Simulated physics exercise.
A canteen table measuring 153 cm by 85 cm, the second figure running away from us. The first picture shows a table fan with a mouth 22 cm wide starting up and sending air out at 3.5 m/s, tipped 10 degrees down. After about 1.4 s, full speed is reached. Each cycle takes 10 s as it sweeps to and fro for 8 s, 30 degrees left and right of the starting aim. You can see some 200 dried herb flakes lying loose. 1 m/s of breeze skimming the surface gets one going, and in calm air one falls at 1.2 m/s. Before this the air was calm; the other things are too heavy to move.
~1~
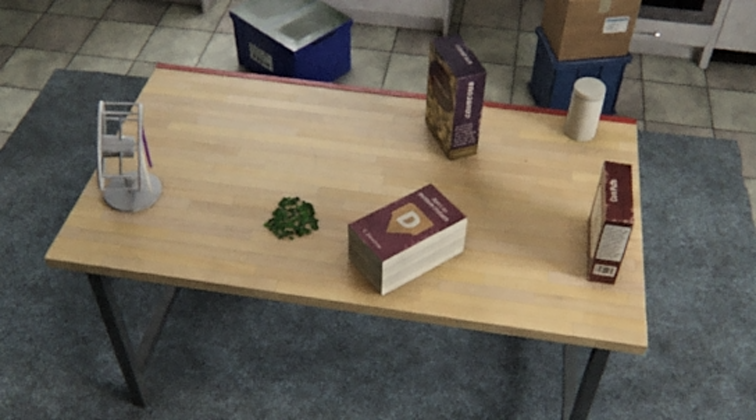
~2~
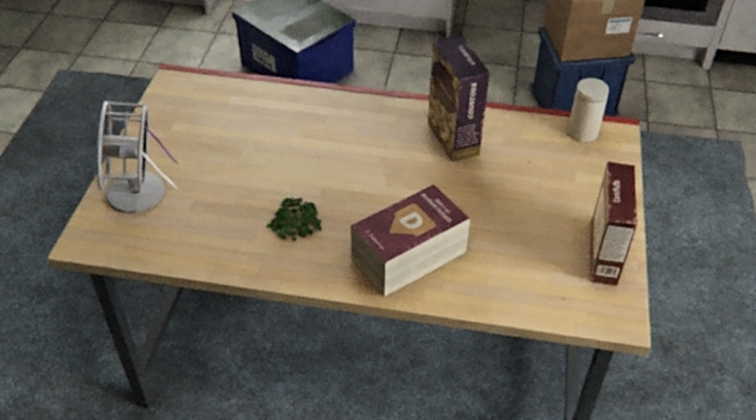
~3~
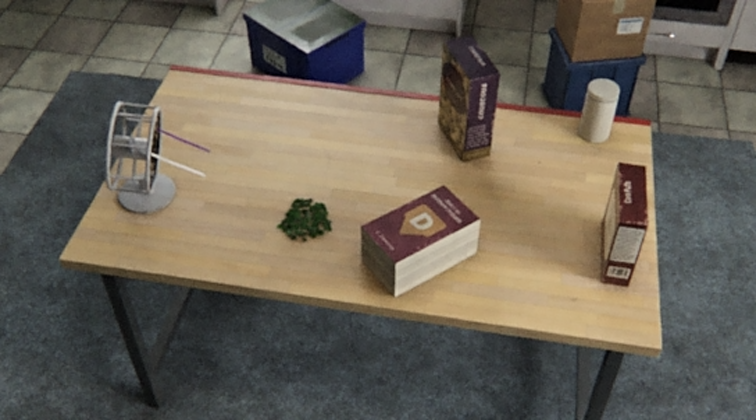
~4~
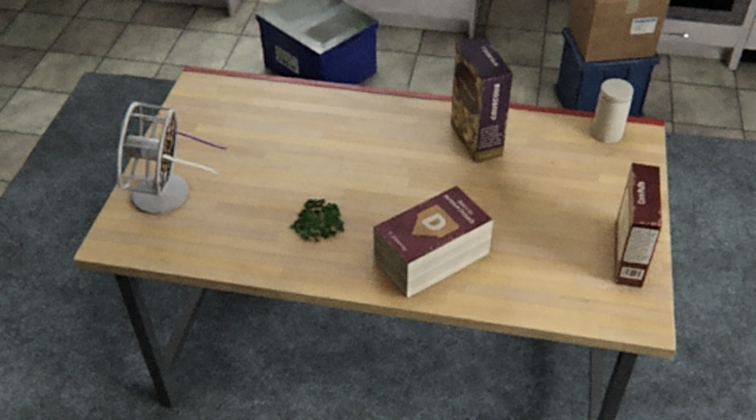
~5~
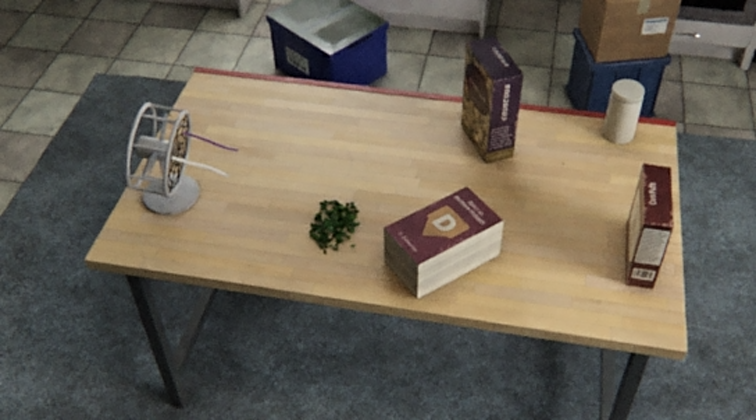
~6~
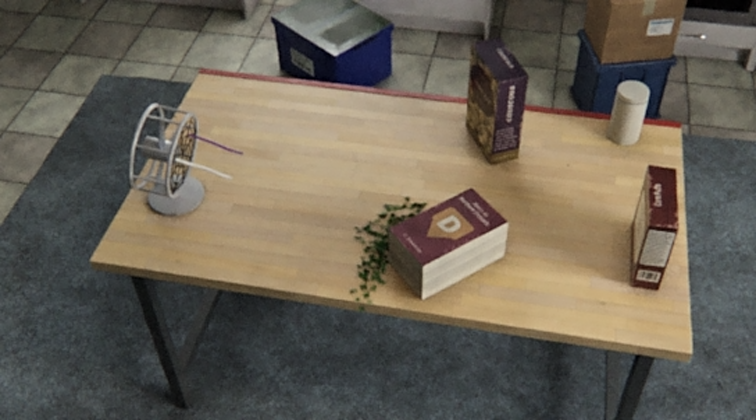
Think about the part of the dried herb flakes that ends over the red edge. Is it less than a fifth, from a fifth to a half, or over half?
That edge ends up with fewer than a fifth of them.
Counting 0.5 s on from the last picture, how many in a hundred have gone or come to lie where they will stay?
Roughly 30 % of them.
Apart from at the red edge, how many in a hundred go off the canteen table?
That works out to near 100 per cent.
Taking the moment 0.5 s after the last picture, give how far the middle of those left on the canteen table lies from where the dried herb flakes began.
Centre offset: Approx. 85 cm.
Then, 0.5 s after the last picture, 0 % are over the red edge; the middle of those left on the top is near (639, 217); 27 % are gone or lie where they will stay.
Then, 1.5 s after the last picture, 0 % are over the red edge; the middle of those left on the top is near (478, 211); 80 % are gone or lie where they will stay.
Then, 3.3 s after the last picture, 0 % are over the red edge; 95 % are gone or lie where they will stay.
Then, 6.9 s after the last picture, at the end, 0 % are over the red edge.
